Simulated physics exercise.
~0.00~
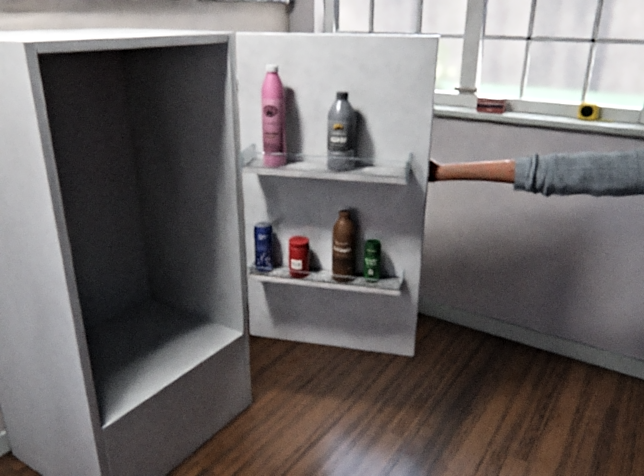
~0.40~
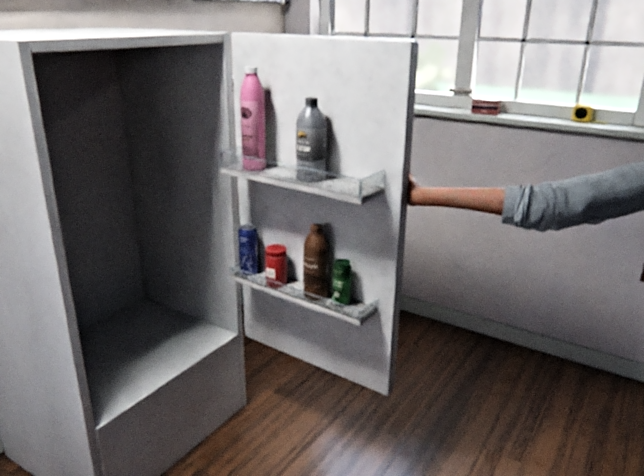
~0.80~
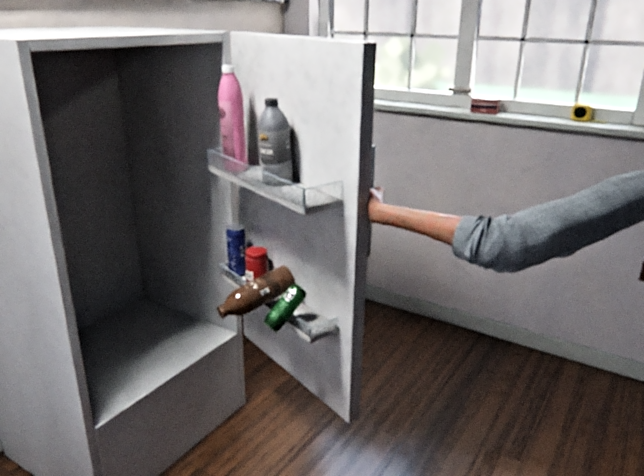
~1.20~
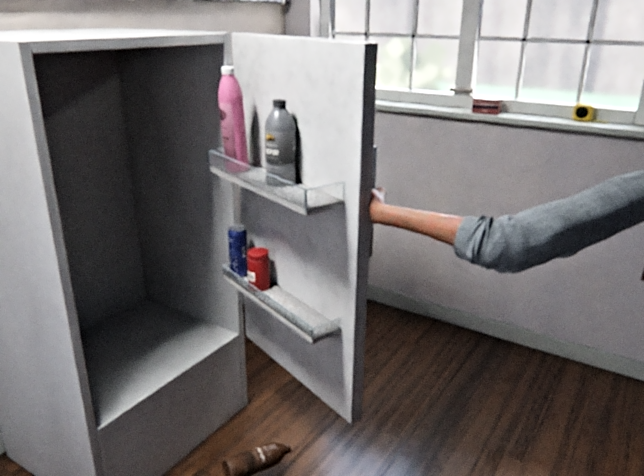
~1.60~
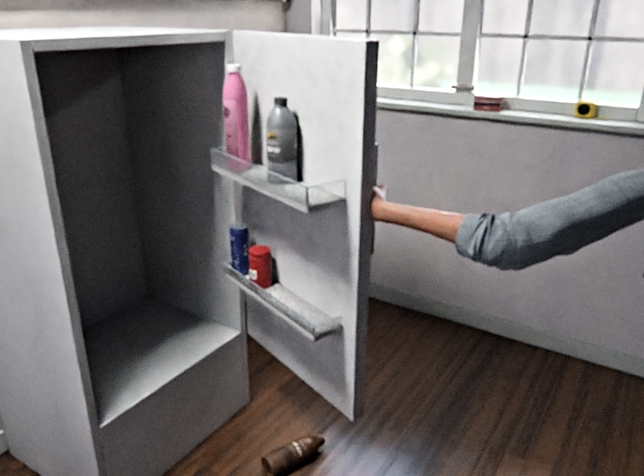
A brown bottle and a green can tumbled off the lower door rack as a hand swung the white fridge door partway closed, and the bottle ended up lying on the wooden floor while the other four items stayed upright on the racks.
